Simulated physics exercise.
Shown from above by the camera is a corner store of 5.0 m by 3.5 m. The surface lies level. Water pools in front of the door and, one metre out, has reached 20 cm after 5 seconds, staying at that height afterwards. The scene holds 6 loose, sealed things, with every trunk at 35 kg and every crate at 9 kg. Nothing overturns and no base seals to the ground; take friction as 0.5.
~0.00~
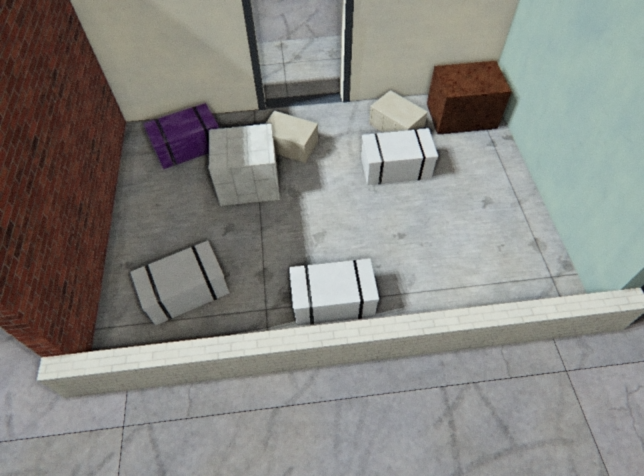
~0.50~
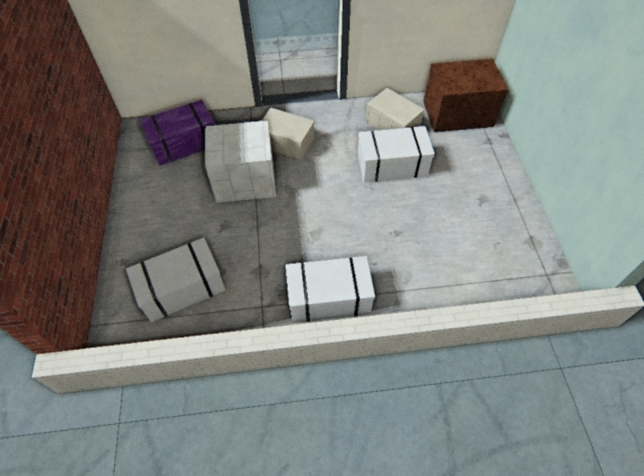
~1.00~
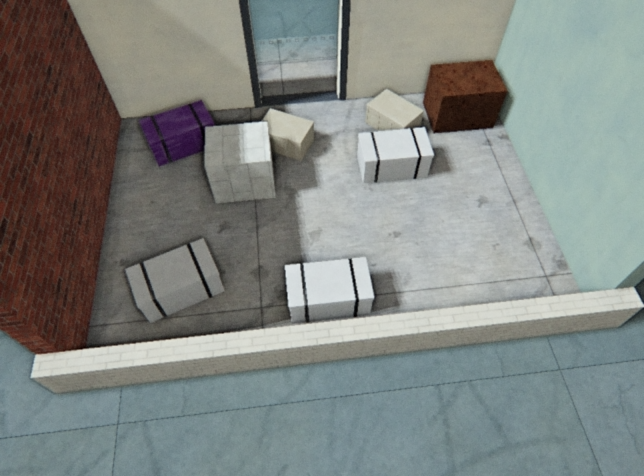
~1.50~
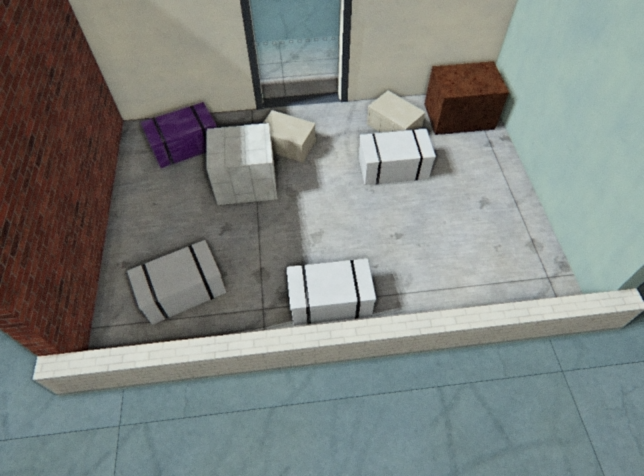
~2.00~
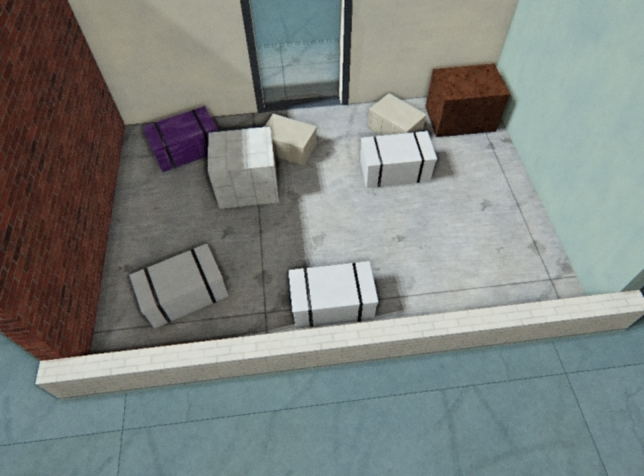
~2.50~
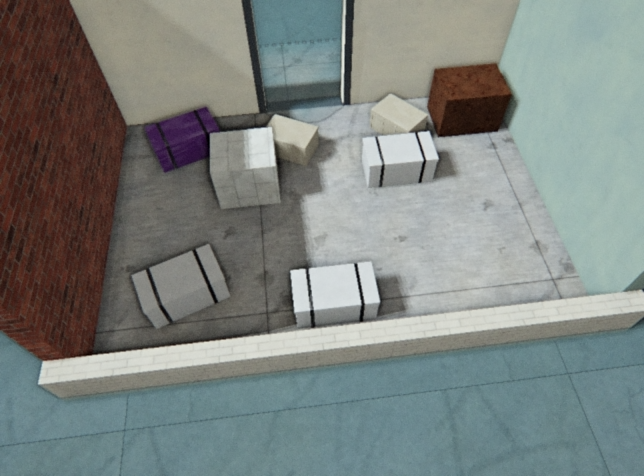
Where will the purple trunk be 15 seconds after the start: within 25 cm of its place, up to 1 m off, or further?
Within 25 cm of its place.
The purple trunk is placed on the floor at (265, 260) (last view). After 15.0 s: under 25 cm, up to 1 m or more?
Here it is nearly still.
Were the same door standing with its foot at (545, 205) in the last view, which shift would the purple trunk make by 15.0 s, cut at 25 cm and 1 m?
As for the purple trunk, it inches along a bit.
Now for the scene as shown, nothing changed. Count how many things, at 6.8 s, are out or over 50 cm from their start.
By that point, 1.
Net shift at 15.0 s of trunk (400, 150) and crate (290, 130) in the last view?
One is off by 50 cm, the other by 200 cm, in the order asked.
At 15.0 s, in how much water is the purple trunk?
Depth: About 10 cm.
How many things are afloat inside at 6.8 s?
Then: 1.
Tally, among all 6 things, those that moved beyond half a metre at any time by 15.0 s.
3.
After 3.5 s the purple trunk is near (181, 128), 0.0 m from its start, aground; 0 afloat.
After 6.8 s the purple trunk is near (181, 128), 0.0 m from its start, aground; 1 afloat.
After 11.0 s the purple trunk is near (181, 128), 0.0 m from its start, aground; 3 afloat.
After 15.0 s the purple trunk is near (179, 123), 0.1 m from its start, afloat; 5 afloat.
